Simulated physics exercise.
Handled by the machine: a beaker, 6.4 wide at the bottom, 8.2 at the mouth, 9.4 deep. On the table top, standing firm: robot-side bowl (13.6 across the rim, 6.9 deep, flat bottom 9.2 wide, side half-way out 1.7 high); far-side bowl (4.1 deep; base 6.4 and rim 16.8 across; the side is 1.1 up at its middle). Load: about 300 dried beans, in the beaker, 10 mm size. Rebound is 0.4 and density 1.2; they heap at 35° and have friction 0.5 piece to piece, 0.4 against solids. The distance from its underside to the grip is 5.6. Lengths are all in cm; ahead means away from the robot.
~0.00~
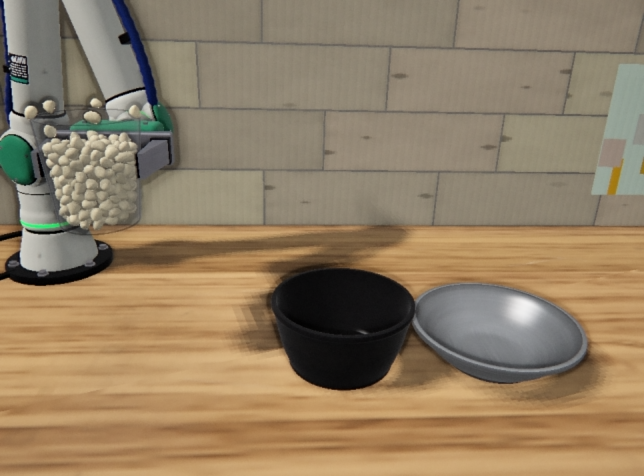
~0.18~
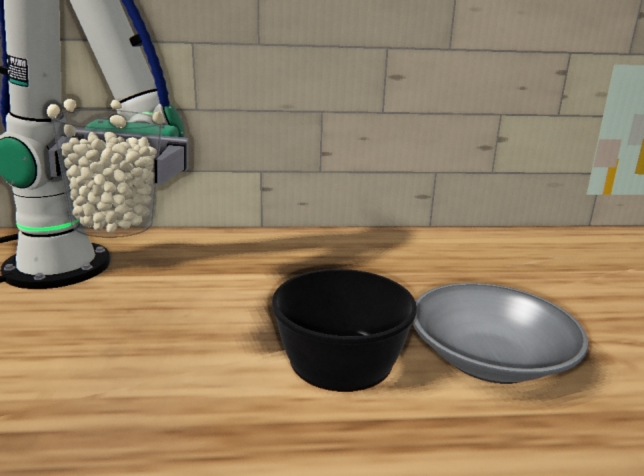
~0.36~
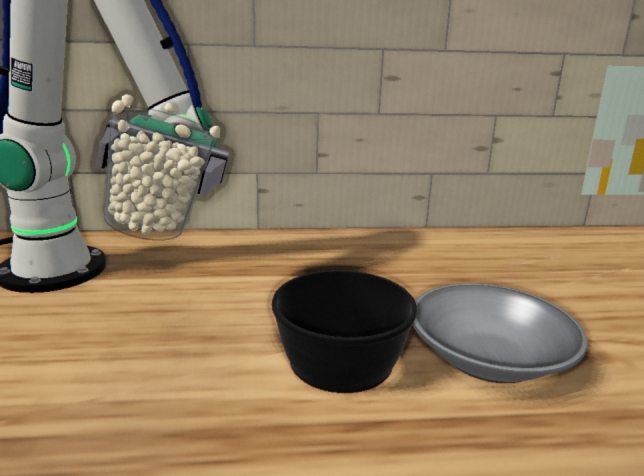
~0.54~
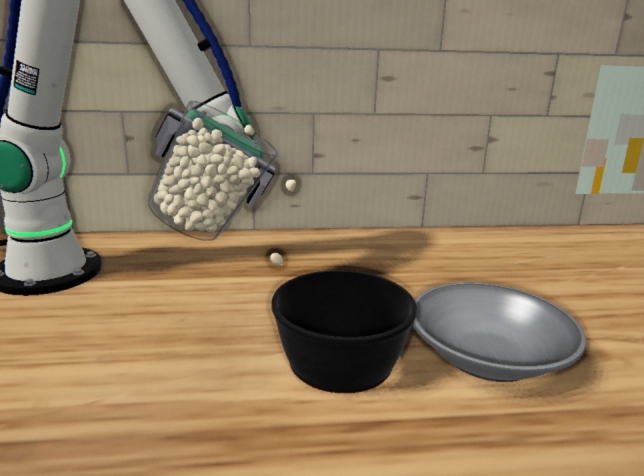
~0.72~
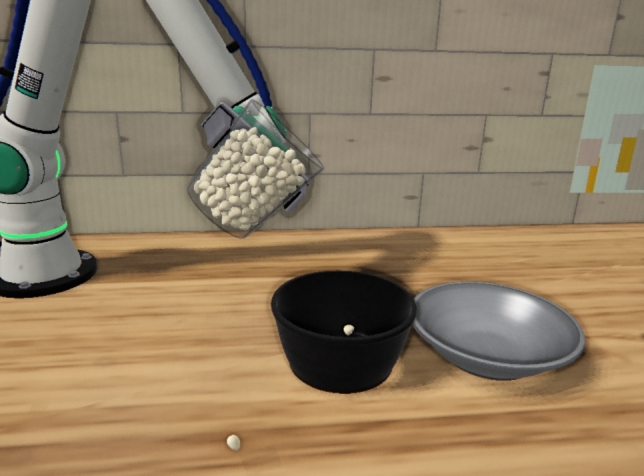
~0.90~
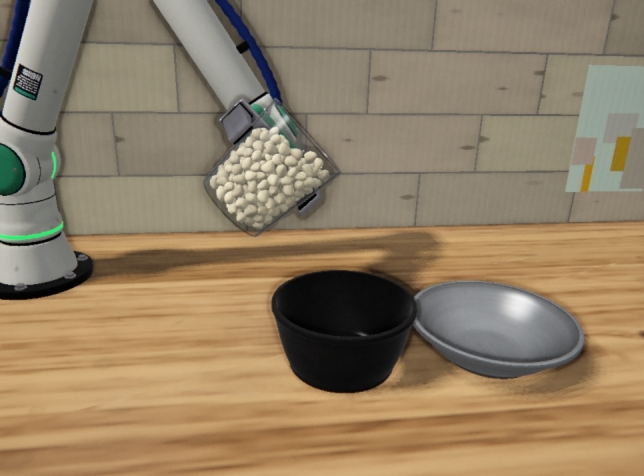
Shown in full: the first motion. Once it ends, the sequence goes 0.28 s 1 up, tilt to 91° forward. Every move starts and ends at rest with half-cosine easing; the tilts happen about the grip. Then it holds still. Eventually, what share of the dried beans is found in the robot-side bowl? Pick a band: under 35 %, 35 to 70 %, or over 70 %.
Under 35 %.
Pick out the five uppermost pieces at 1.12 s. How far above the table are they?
Height: Some 24 cm.
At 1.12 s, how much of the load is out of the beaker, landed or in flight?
Roughly 0 per cent by then.
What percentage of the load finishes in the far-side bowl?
Estimate: Close to 0 %.
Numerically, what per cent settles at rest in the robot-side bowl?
Around 25 percent.
After 1.01 s, tilted 62° forward, highest piece 25 above the table; 300 in the beaker, 1 in the robot-side bowl, 1 on the table or floor.
After 1.12 s, tilted 87° forward, highest piece 25 above the table; 300 in the beaker, 1 in the robot-side bowl, 1 on the table or floor.
After 1.38 s, tilted 91° forward, highest piece 25 above the table; 269 in the beaker, 22 in the robot-side bowl, 1 on the table or floor, 10 in flight or on a rim.
After 2.43 s, tilted 91° forward, highest piece 25 above the table; 227 in the beaker, 73 in the robot-side bowl, 1 on the table or floor, 1 in flight or on a rim.
At rest, 227 in the beaker, 74 in the robot-side bowl, 1 on the table or floor. That is 25 % in the robot-side bowl.
